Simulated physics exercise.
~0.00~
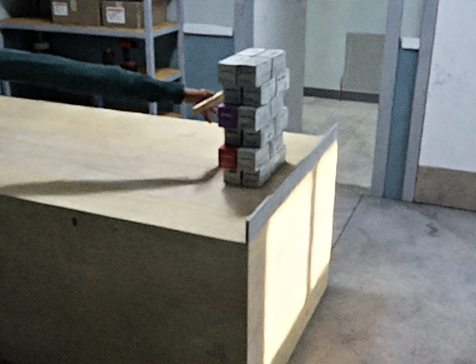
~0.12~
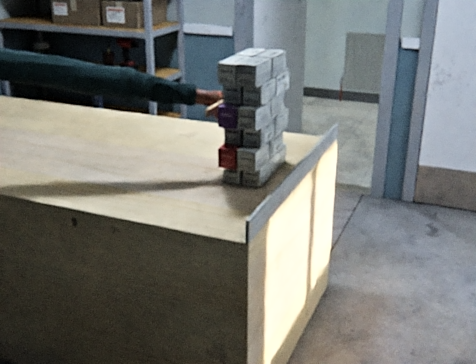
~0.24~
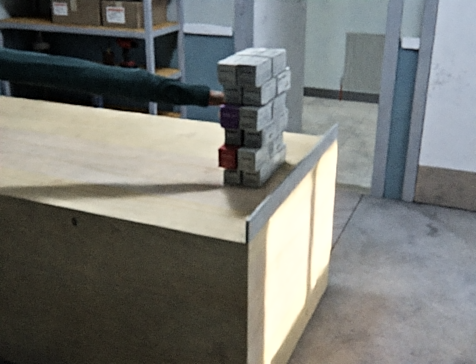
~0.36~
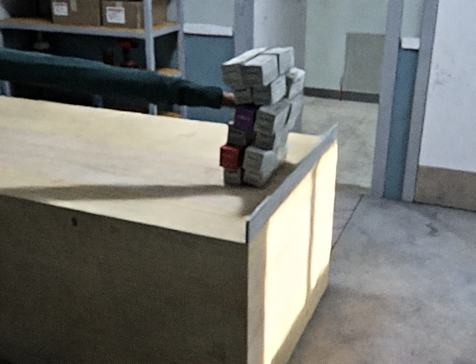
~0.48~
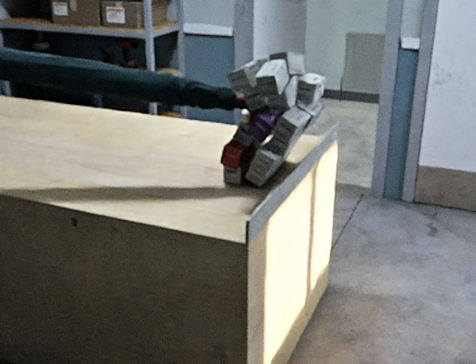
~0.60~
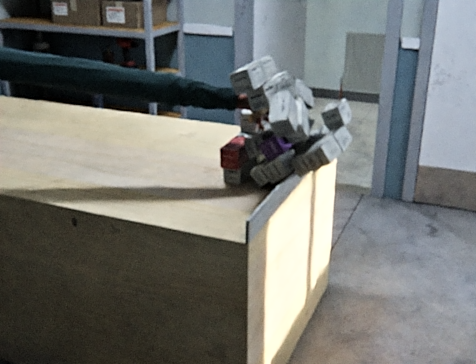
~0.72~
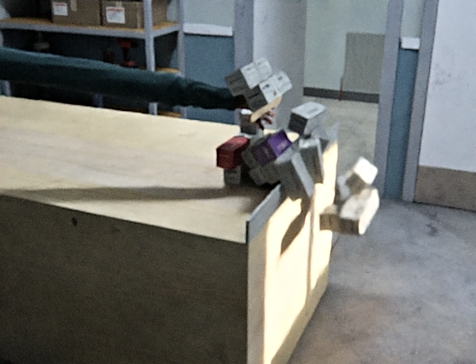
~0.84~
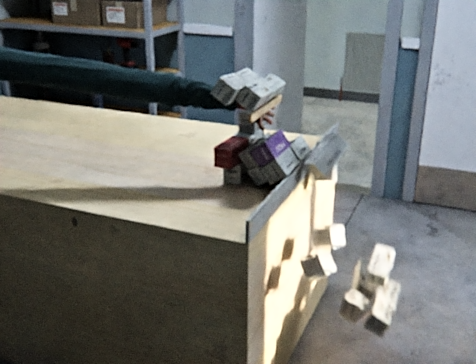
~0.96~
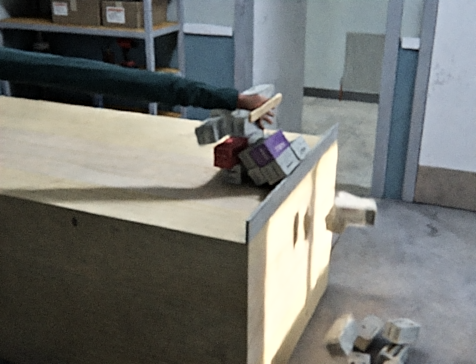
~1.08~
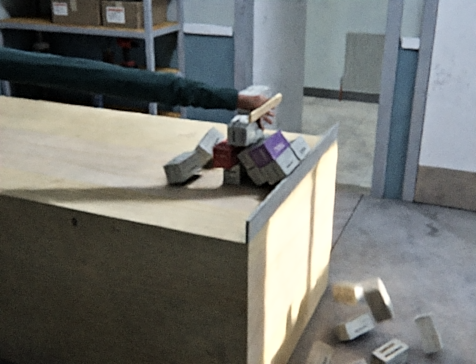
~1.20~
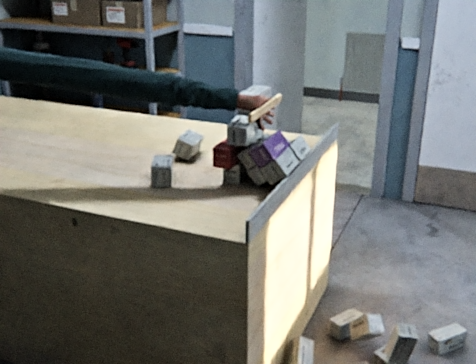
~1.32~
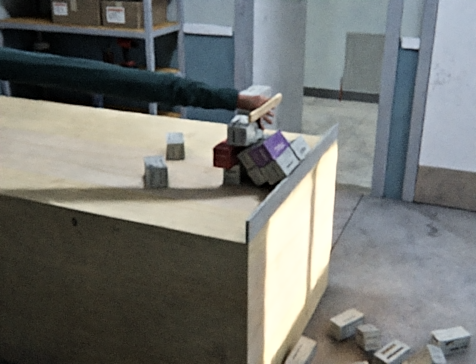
At the start, a dark-sleeved arm reaches in from the left toward a tall stack of small packets standing near the low board at the edge of a pale wooden sideboard. The hand pushes a batten against the stack, and its upper part shifts right, then leans and breaks apart. Several grey packets tumble over the board and drop to the floor, while the purple one tips over and rests tilted. A couple more slide back leftward onto the sideboard. Finally the hand stays still above a small heap with the red and purple packets, others lying scattered on the floor.
